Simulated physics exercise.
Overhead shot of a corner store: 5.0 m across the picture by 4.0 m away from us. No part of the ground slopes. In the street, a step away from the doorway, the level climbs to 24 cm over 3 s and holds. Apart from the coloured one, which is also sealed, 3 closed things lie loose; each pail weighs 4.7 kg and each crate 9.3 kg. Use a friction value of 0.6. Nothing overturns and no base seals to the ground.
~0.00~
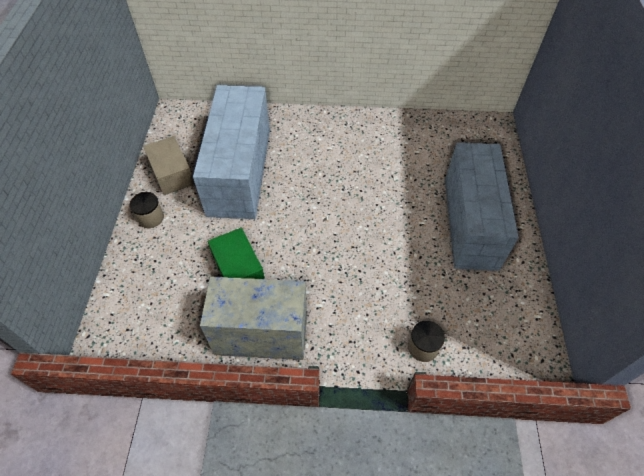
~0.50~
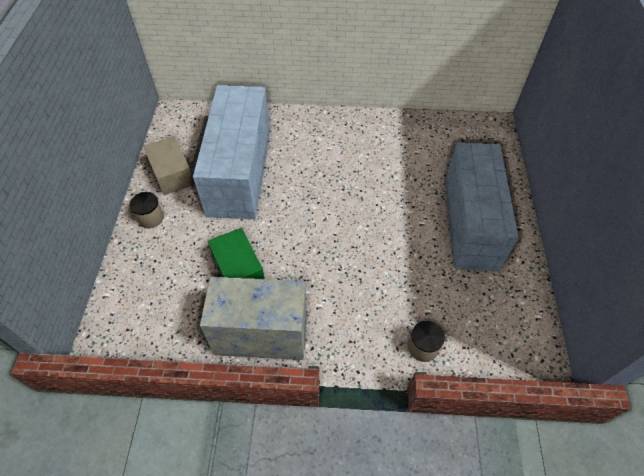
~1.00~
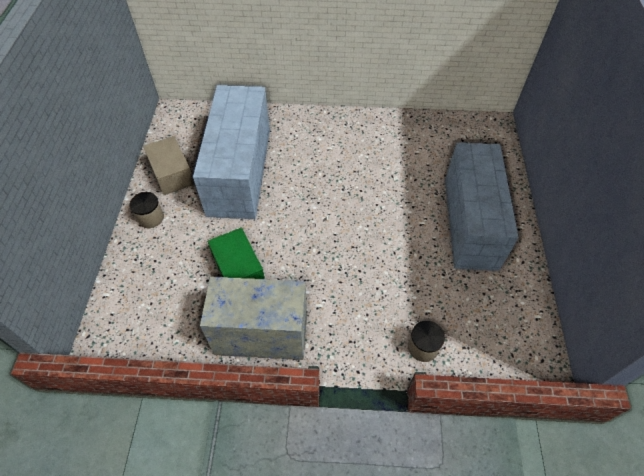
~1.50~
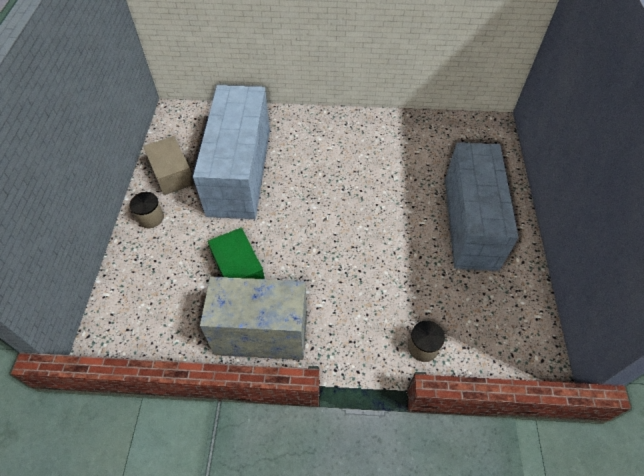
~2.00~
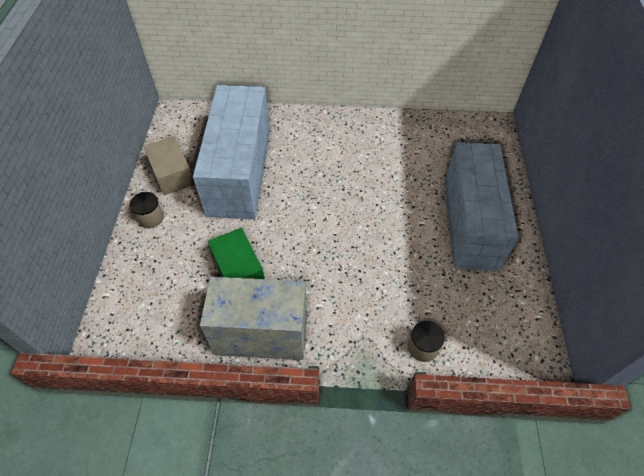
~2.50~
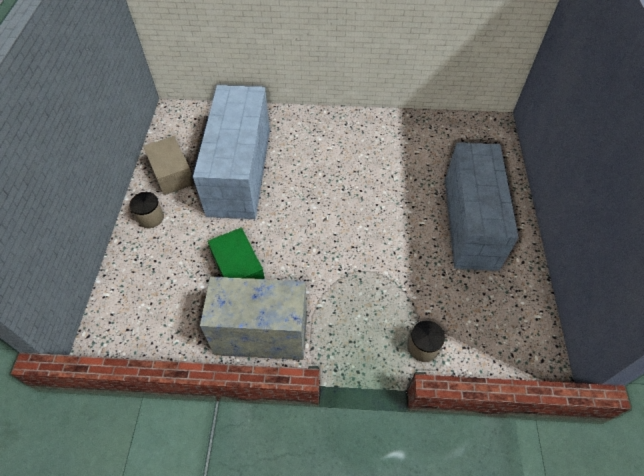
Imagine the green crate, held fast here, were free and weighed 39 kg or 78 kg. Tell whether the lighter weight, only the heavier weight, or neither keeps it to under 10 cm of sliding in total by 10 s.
Prediction: The lesser amount steadies it.
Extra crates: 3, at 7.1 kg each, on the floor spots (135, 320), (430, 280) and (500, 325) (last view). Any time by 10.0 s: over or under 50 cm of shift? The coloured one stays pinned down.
First: Inside the limit; second: Inside the limit; third: Inside the limit.
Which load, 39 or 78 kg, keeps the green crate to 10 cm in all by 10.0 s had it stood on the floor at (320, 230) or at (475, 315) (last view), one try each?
For the first spot the lighter suffices, for the second the lighter suffices.
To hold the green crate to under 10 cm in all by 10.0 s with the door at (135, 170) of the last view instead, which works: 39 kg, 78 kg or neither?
In that case the smaller load will do.
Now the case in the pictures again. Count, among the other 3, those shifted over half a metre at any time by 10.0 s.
Counting them up, I find 0.
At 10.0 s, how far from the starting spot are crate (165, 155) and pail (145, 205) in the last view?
The first is 20 cm from its start, the second 0 cm.
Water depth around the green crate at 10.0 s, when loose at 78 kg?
About 1 cm.
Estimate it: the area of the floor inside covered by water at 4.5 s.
Wet area: Approx. 9.5 m2.
After 3.5 s the green crate would be 0 cm from its start with 39 kg and 0 cm from its start with 78 kg; 0 cm of water round it then.
After 4.5 s the green crate would be 0 cm from its start with 39 kg and 0 cm from its start with 78 kg; 1 cm of water round it then.
After 7.0 s the green crate would be 0 cm from its start with 39 kg and 0 cm from its start with 78 kg; 1 cm of water round it then.
After 10.0 s the green crate would be 0 cm from its start with 39 kg and 0 cm from its start with 78 kg; 1 cm of water round it then.
